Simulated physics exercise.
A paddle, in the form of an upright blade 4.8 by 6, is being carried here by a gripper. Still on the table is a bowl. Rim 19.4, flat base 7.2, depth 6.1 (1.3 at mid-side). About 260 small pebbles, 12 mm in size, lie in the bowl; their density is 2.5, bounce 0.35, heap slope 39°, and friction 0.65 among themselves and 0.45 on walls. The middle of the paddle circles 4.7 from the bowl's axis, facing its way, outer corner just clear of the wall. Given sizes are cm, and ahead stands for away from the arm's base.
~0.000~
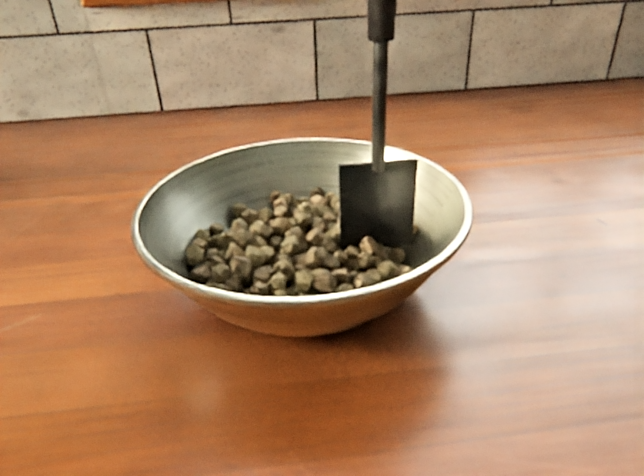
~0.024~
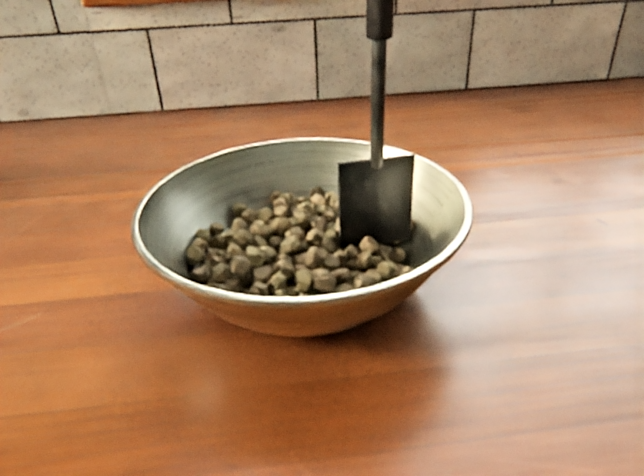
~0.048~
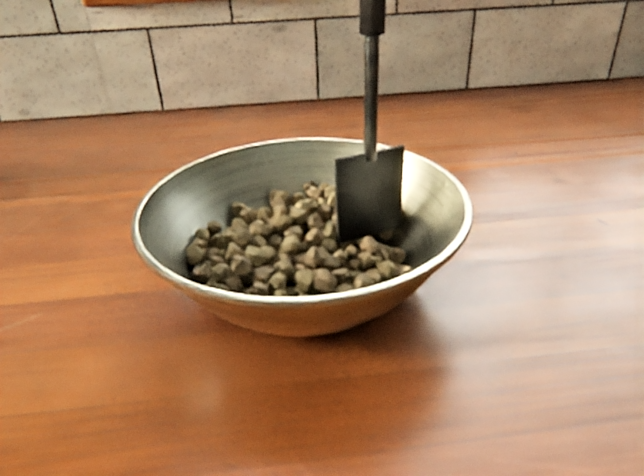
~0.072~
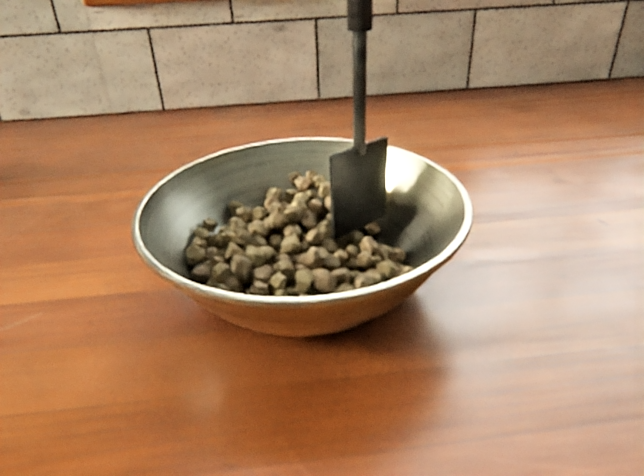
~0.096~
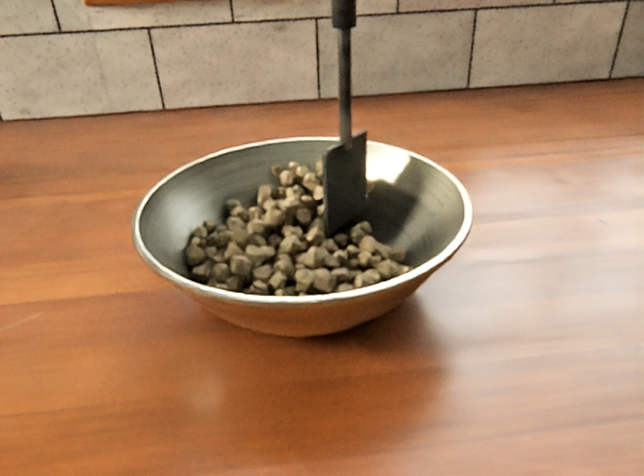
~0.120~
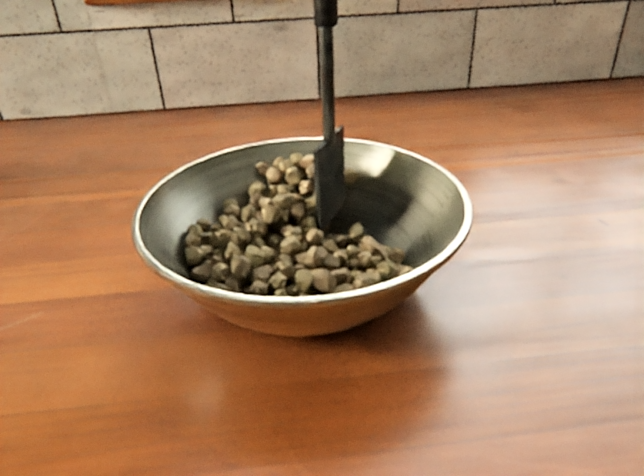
A dark, flat-bladed paddle on an upright rod reaches down into a wide metallic bowl on a glossy reddish-brown wooden table, seen from slightly above by a still camera, with pale grey tiles behind. Small grey-brown pebbles lie heaped in the bowl, left of the blade. The paddle sweeps leftward and toward the back while turning edge-on, pushing pebbles into a higher pile against the bowl's rear side.
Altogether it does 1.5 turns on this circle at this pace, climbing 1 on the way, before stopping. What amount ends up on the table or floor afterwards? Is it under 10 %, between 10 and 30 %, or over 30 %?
Between 10 and 30 %.
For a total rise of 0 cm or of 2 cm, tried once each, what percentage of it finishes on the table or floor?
I'd reckon around 30 and 10 per cent.
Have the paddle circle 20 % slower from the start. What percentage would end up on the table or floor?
That would be some 15 percent.
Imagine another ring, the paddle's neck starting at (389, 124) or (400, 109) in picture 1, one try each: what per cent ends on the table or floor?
20 and 0 %.
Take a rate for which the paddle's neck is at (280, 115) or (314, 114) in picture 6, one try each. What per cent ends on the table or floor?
Roughly 35 and 25 percent, in that order.
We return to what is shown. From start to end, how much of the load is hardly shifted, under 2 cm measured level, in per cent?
I'd say something near 10 percent.
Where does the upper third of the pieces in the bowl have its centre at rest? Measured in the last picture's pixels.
Near (237, 266).
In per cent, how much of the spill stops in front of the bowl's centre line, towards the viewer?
60 %, approximately.
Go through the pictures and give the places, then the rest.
Paddle neck at (379, 138), 0° round; upper third of the load around (297, 241), from x 195 to 405, top at y 195; 263 in the bowl, in the first picture.
Paddle neck at (377, 135), 5° round; upper third of the load around (297, 240), from x 195 to 405, top at y 195, in the second picture.
Paddle neck at (371, 129), 17° round; upper third of the load around (296, 235), from x 195 to 405, top at y 185, in the third picture.
Paddle neck at (360, 123), 32° round; upper third of the load around (293, 233), from x 195 to 405, top at y 180, in the fourth picture.
Paddle neck at (345, 119), 46° round; upper third of the load around (289, 222), from x 195 to 405, top at y 170, in the fifth picture.
Paddle neck at (329, 116), 61° round; upper third of the load around (283, 215), from x 195 to 405, top at y 160; 263 in the bowl, in the sixth picture.
After 0.42 s, 248° round, highest piece 8 above the table; 243 in the bowl, 11 on the table or floor, 9 in flight or on the tool.
After 0.73 s, 74° round, highest piece 9 above the table; 223 in the bowl, 36 on the table or floor, 4 in flight or on the tool.
After 1.08 s, 180° round, highest piece 7 above the table; 206 in the bowl, 56 on the table or floor, 1 in flight or on the tool.
After 1.78 s, 180° round, highest piece 5 above the table; 206 in the bowl, 57 on the table or floor.
At rest, 206 in the bowl, 57 on the table or floor. That is 22 % on the table or floor.
